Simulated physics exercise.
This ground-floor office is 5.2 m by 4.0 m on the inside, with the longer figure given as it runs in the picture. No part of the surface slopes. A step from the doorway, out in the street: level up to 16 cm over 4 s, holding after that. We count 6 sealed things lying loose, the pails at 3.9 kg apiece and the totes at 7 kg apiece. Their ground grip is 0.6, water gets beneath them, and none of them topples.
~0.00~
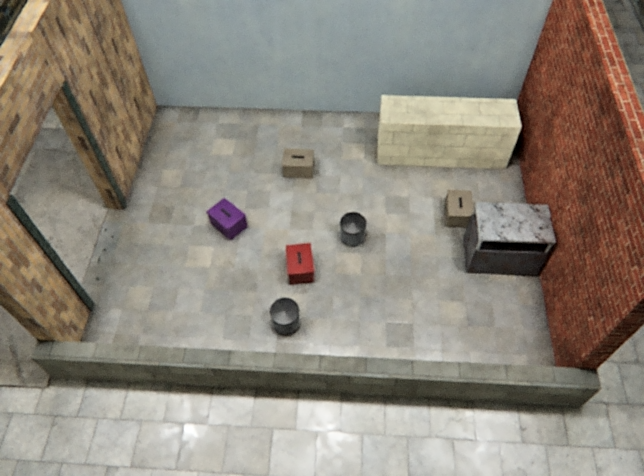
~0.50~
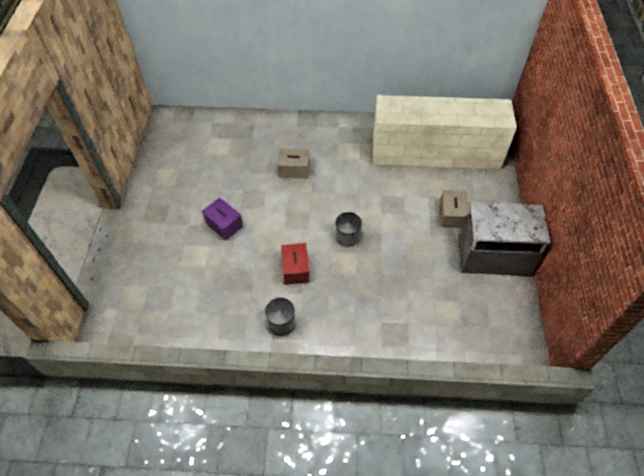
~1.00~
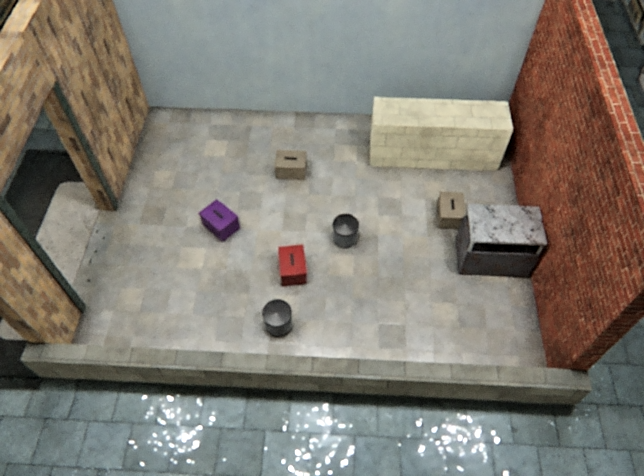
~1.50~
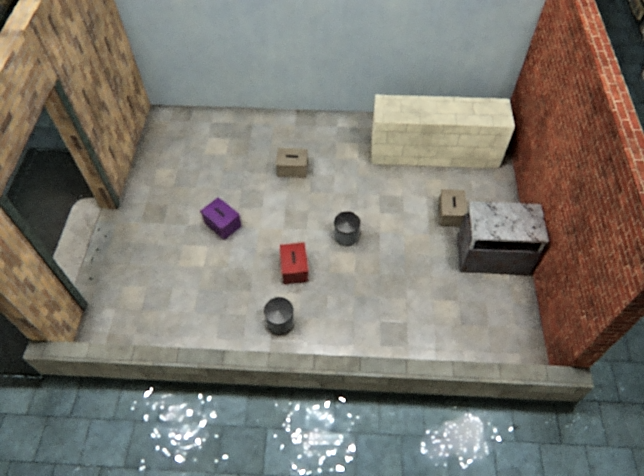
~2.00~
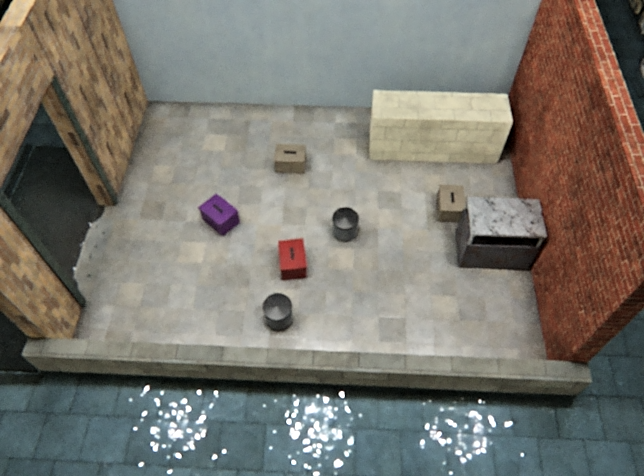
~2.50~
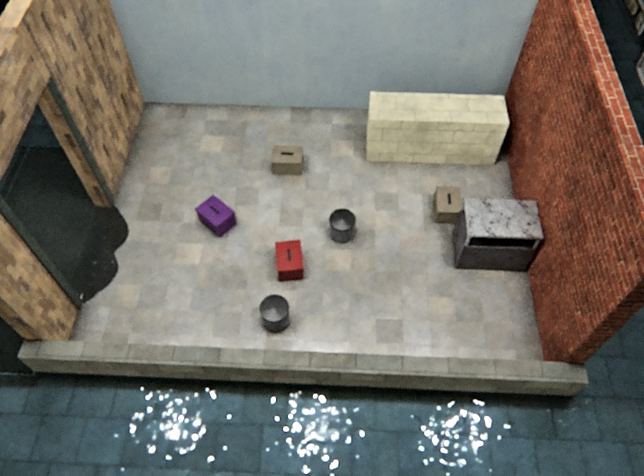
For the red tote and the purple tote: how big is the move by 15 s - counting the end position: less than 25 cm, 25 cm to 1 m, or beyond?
The red tote covers a long distance and the purple tote covers a long distance.
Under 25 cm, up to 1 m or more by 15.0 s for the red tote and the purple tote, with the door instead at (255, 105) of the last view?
Result - red tote displaced a long way, purple tote displaced a long way.
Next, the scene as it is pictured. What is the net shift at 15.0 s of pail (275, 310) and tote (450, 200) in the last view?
Respectively 200 and 100 cm.
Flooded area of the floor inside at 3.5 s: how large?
About 1.5 m2.
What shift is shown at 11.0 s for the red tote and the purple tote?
Shifts by then: Around 140 and 150 cm.
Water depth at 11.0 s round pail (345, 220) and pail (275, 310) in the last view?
Depth approx. 6 cm / 11 cm.
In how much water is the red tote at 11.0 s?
Around 9 cm.
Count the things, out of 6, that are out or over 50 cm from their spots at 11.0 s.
I make it 4 by then.
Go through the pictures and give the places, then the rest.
In the first frame, the red tote at (300, 258), on the bottom; the purple tote at (226, 213), on the bottom; water covers 0.0 m2; 0 of 6 have shifted.
In the second frame, the red tote at (295, 258), on the bottom; the purple tote at (221, 213) rests on the ground; water covers 0.0 m2; 0 of 6 have shifted.
In the third frame, the red tote at (292, 260), on the bottom; the purple tote at (218, 215) rests on the ground; water covers 0.0 m2; 0 of 6 have shifted.
In the fourth frame, the red tote at (294, 258) rests on the ground; the purple tote at (220, 213), on the bottom; 0.0 m2 under water; 0 of 6 have shifted.
In the fifth frame, the red tote at (292, 254) rests on the ground; the purple tote at (218, 209) rests on the ground; 0.0 m2 under water; 0 of 6 have shifted.
In the sixth frame, the red tote at (289, 255) rests on the ground; the purple tote at (215, 210) rests on the ground; water covers 0.3 m2; 0 of 6 have shifted.
After 3.5 s the red tote is near (289, 255), 0.0 m from its start, aground; the purple tote is near (215, 210), 0.0 m from its start, aground; 0 afloat.
After 6.8 s the red tote is near (342, 259), 0.6 m from its start, aground; the purple tote is near (280, 188), 0.9 m from its start, aground; 0 afloat.
After 11.0 s the red tote is near (412, 244), 1.4 m from its start, afloat; the purple tote is near (348, 187), 1.7 m from its start, aground; 3 afloat.
After 15.0 s the red tote is near (472, 198), 2.3 m from its start, afloat; the purple tote is near (351, 141), 2.0 m from its start, afloat; 6 afloat.
